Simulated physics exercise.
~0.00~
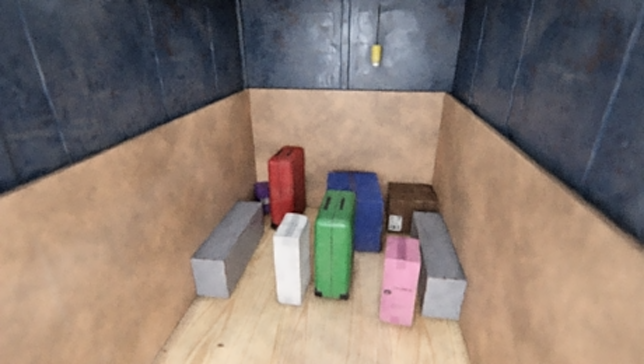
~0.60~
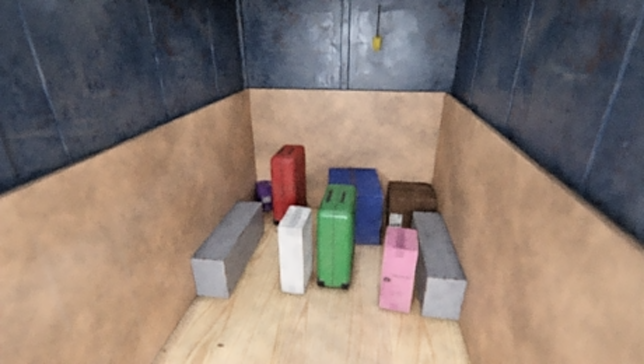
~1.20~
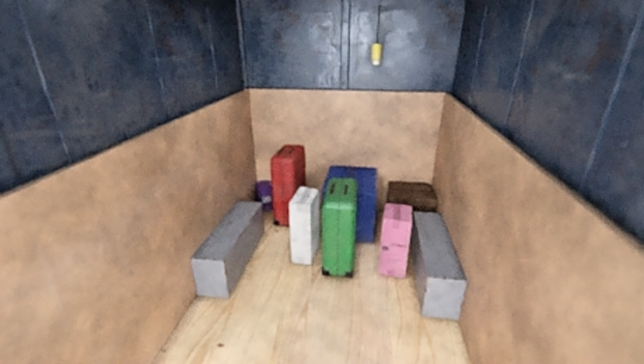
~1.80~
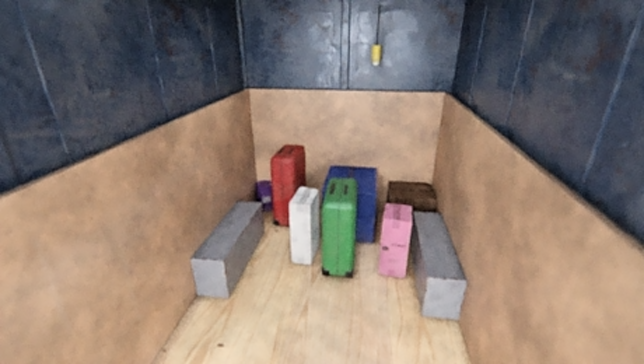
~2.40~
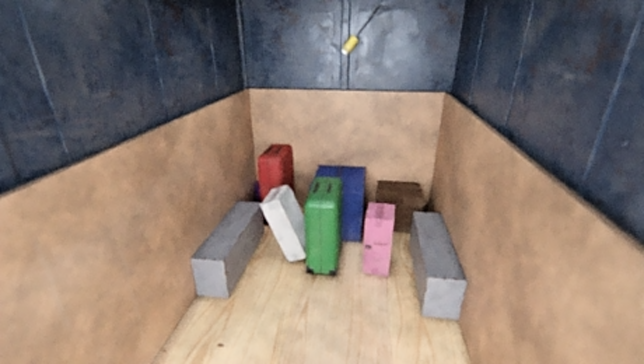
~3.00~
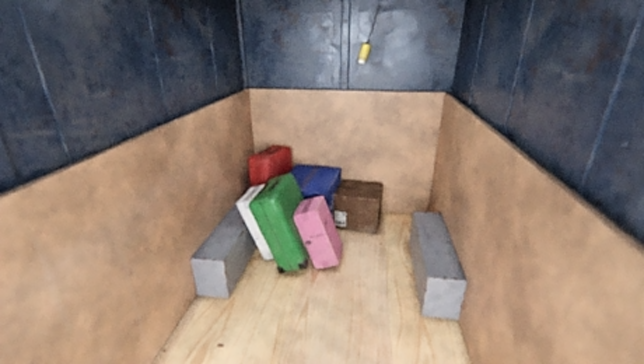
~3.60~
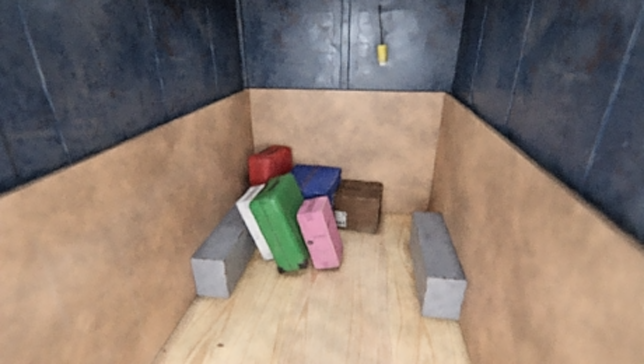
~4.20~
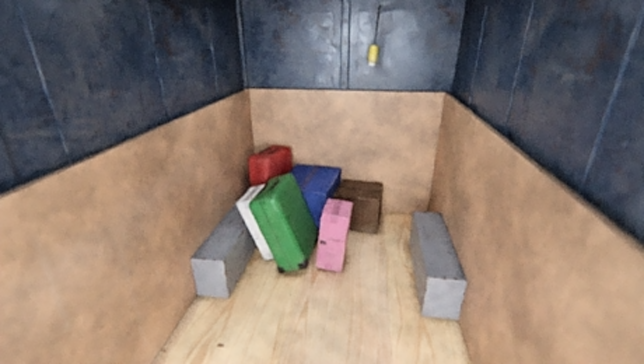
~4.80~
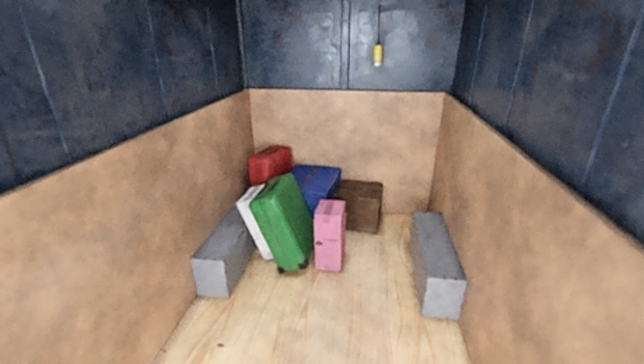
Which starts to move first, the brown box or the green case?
The green case starts to move first, sliding forwards up the bay. The brown box only starts to move later, when the load shifts to the left.
